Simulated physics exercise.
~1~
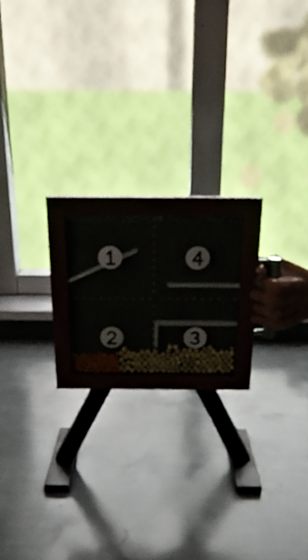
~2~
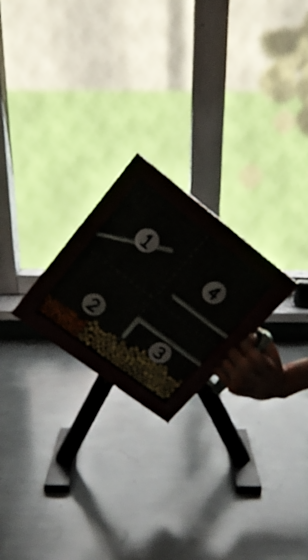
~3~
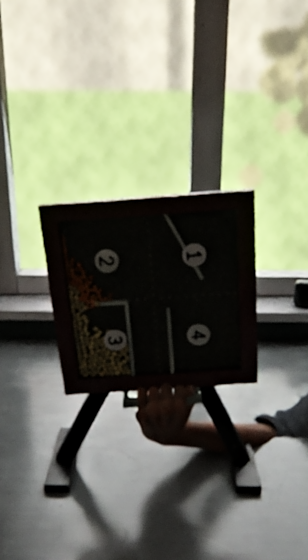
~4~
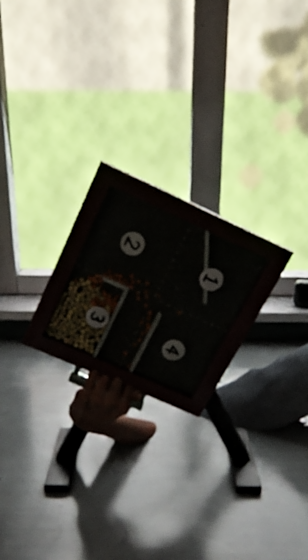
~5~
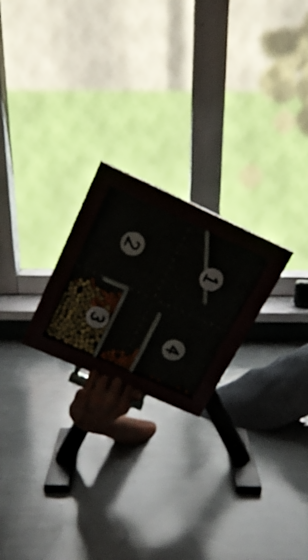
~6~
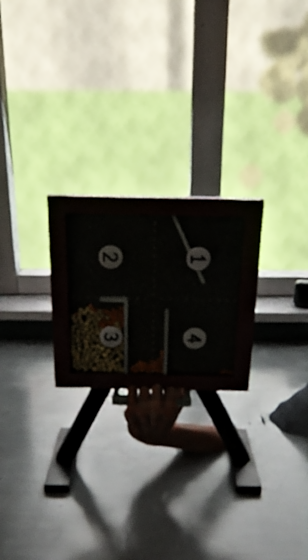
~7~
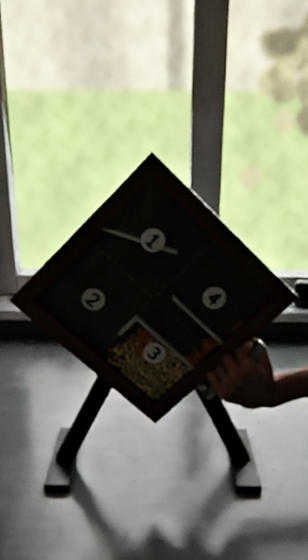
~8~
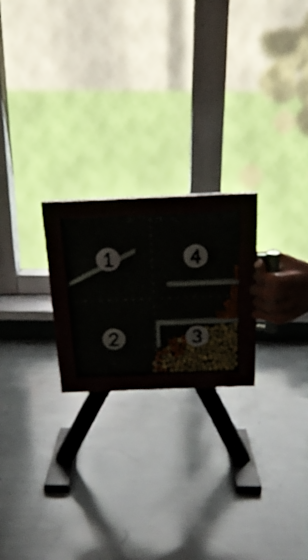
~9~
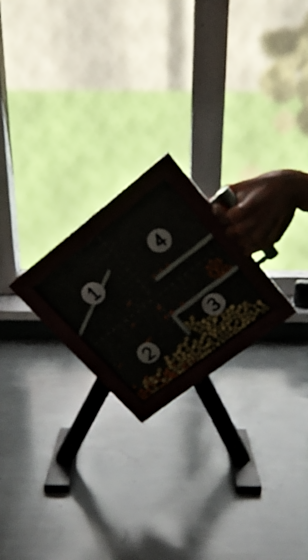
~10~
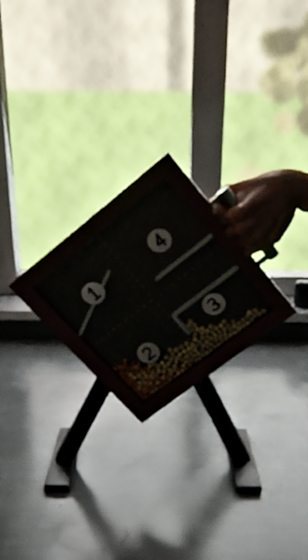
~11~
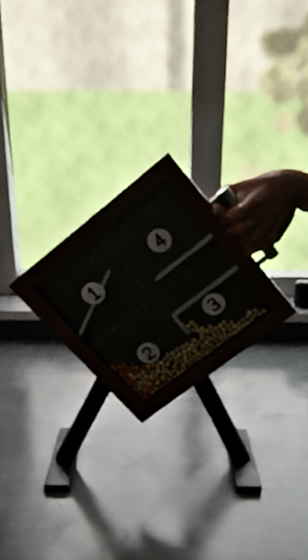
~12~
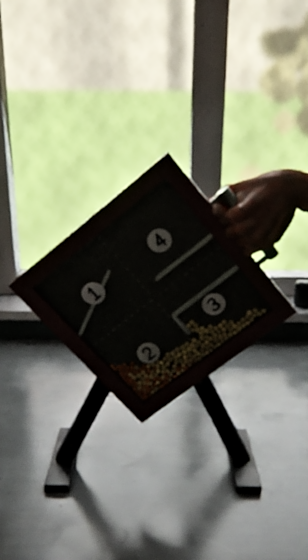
A shallow layer of yellowish beans, with smaller orange ones at the left, lies along the bottom of a dark square case with four numbered quarters. A hand turns the case clockwise past a quarter turn, and the beans slide down and gather mostly in quarter three, some orange ones slipping toward quarter four. After a brief pause, the hand swings the case back anticlockwise, through level, to a tilt on the other side. The beans spill out of quarter three toward quarter two. They settle in a sloping heap, mostly in quarter two, with the rest in quarter three.
